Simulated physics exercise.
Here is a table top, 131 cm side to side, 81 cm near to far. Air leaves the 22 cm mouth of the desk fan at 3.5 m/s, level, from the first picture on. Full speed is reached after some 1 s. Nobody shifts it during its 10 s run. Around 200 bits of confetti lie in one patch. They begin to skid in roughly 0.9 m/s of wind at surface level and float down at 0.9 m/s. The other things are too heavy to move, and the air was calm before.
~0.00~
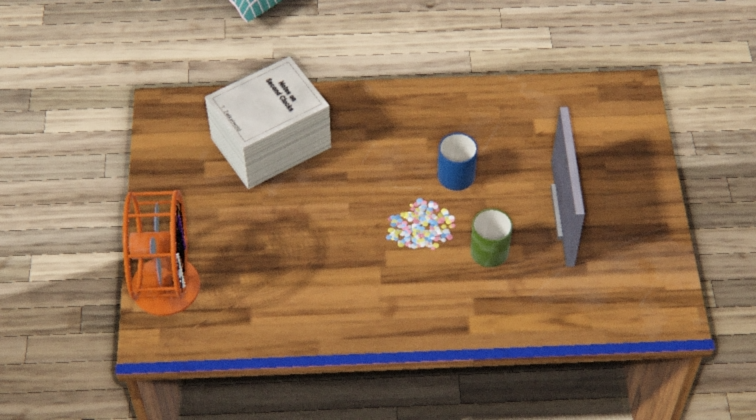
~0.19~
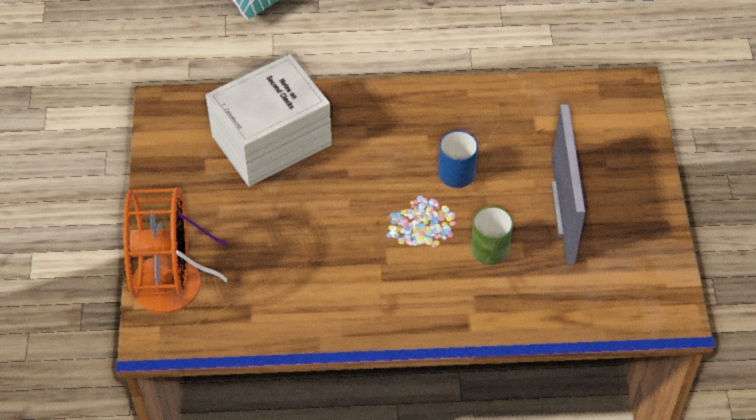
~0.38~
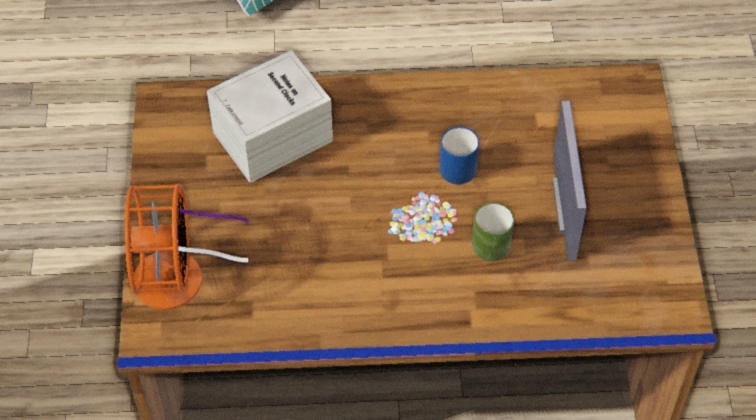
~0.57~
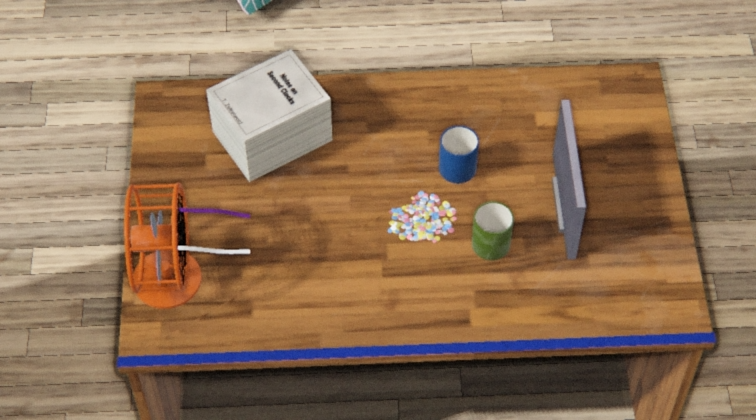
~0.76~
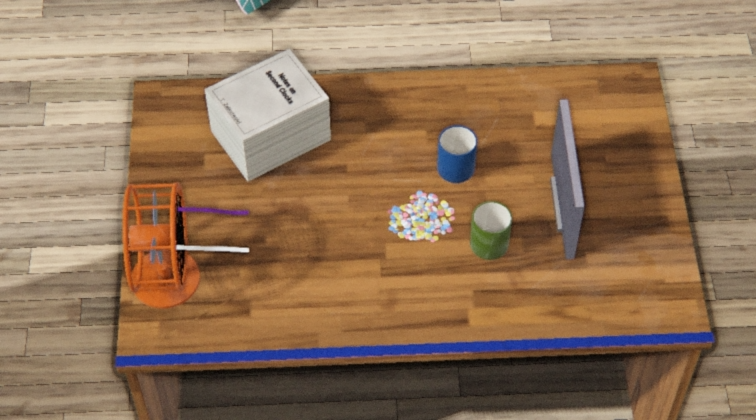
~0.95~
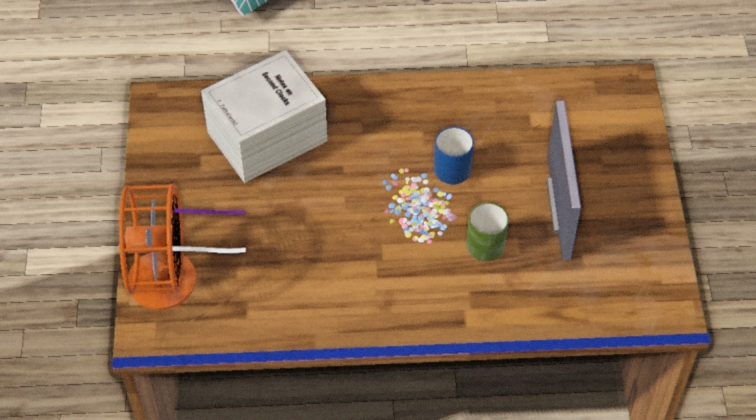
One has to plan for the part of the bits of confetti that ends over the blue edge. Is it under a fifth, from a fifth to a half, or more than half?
By then not even a fifth are over the blue edge.
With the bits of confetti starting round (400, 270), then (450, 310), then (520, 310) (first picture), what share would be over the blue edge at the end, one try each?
In turn about 50 %, 100 %, 100 %.
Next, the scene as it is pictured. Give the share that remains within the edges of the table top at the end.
About 40 %.
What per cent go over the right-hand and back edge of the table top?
About 0 % right-hand, 60 % back.
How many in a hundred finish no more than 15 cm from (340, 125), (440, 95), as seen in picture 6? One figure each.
In turn about 15 %, 15 %.
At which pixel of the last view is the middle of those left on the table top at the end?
Near (395, 128).
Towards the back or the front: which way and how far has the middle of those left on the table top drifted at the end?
To the back, by about 25 cm.
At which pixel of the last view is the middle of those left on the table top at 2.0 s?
Around (438, 118).
After 2.0 s, 88 % are on the move or not yet settled, 0 % are over the blue edge; the middle of those still in play is near (438, 118).
After 3.2 s, 56 % are on the move or not yet settled, 0 % are over the blue edge; the middle of those still in play is near (409, 128).
After 5.5 s, 39 % are on the move or not yet settled, 0 % are over the blue edge; the middle of those still in play is near (405, 129).
After 10.0 s, at the end, 0 % are over the blue edge; the middle of those still in play is near (395, 128).
